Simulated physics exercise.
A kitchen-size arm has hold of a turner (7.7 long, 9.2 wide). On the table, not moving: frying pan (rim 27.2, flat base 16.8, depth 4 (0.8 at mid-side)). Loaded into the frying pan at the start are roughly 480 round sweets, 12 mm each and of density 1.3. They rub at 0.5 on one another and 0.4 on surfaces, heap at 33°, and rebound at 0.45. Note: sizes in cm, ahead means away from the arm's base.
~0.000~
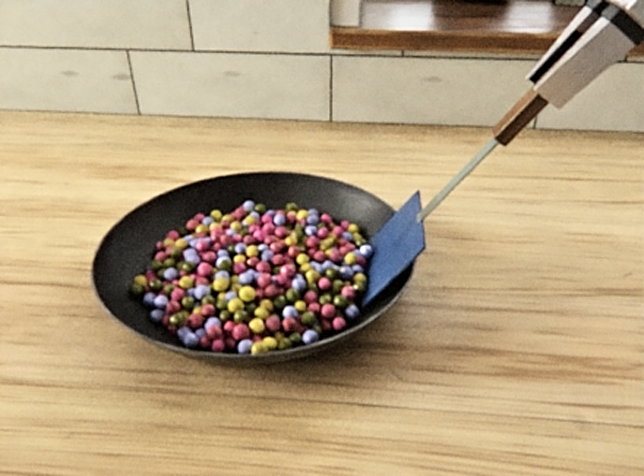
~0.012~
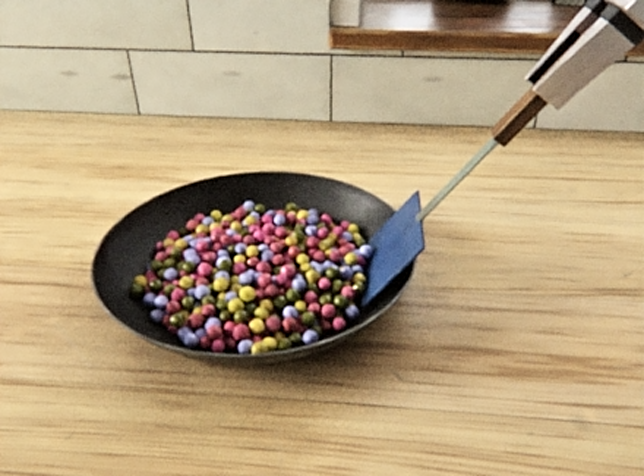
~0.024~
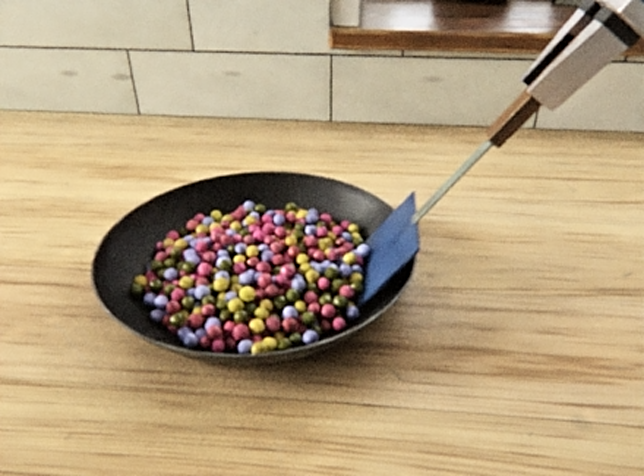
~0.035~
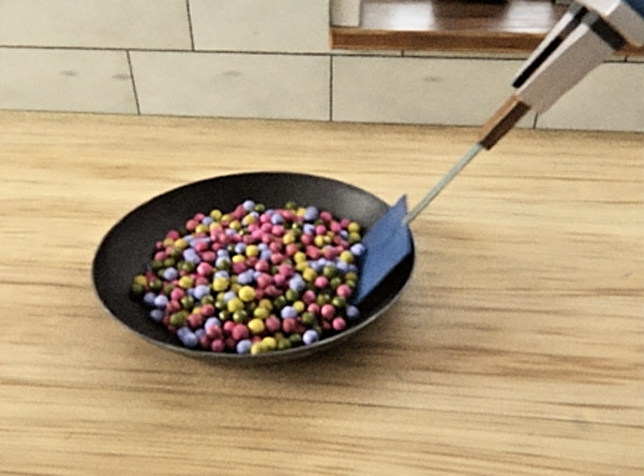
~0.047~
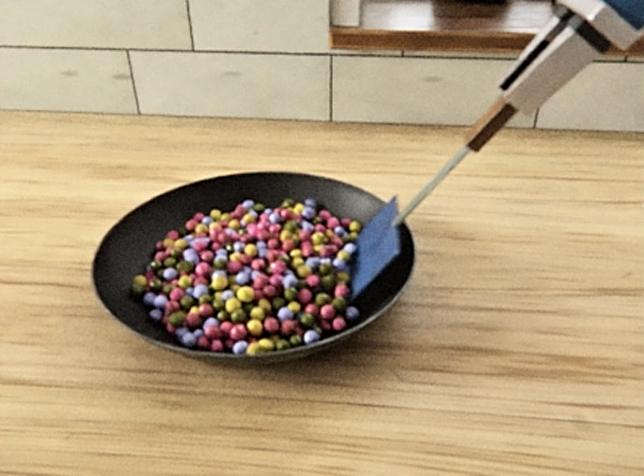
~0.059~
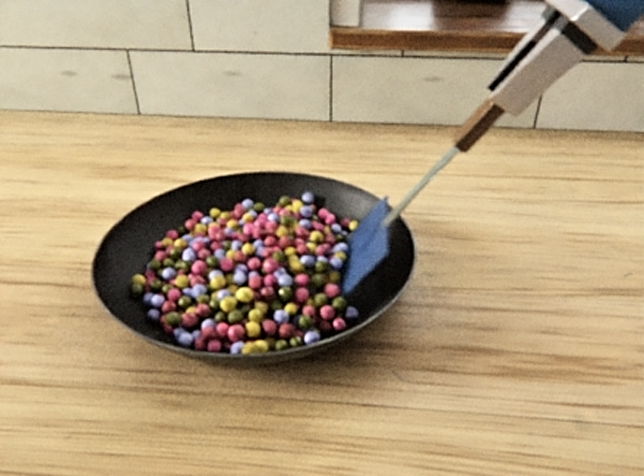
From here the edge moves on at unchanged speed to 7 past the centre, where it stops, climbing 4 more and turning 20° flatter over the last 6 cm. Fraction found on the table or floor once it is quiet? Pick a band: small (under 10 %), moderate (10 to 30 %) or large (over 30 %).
The share is small, under 10 %.
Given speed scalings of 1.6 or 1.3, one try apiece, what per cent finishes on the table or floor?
Near 25 and near 15 percent respectively.
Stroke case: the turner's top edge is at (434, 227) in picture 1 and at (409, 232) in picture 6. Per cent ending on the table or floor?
I'd put it at roughly 5 per cent.
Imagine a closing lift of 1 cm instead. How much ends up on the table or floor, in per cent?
I'd say close to 0 per cent.
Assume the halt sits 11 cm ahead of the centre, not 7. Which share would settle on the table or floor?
Close to 30 per cent would end on the table or floor.
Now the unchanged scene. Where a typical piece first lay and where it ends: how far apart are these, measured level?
I'd put it at close to 4 centimetres.
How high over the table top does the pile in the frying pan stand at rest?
Near 5.5 centimetres high.
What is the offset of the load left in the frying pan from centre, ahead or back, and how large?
Ahead, by around 5.0 cm.
After 0.13 s, sloping 55°, highest piece 5 above the table; 481 in the frying pan.
After 0.20 s, sloping 48°, highest piece 6 above the table; 481 in the frying pan.
After 0.43 s, sloping 35°, highest piece 6 above the table; 450 in the frying pan, 30 on the table or floor, 1 on the blade or in flight.
After 1.48 s, sloping 35°, highest piece 5 above the table; 450 in the frying pan, 31 on the table or floor.
In the end, 450 in the frying pan, 31 on the table or floor. That is 6 % on the table or floor.
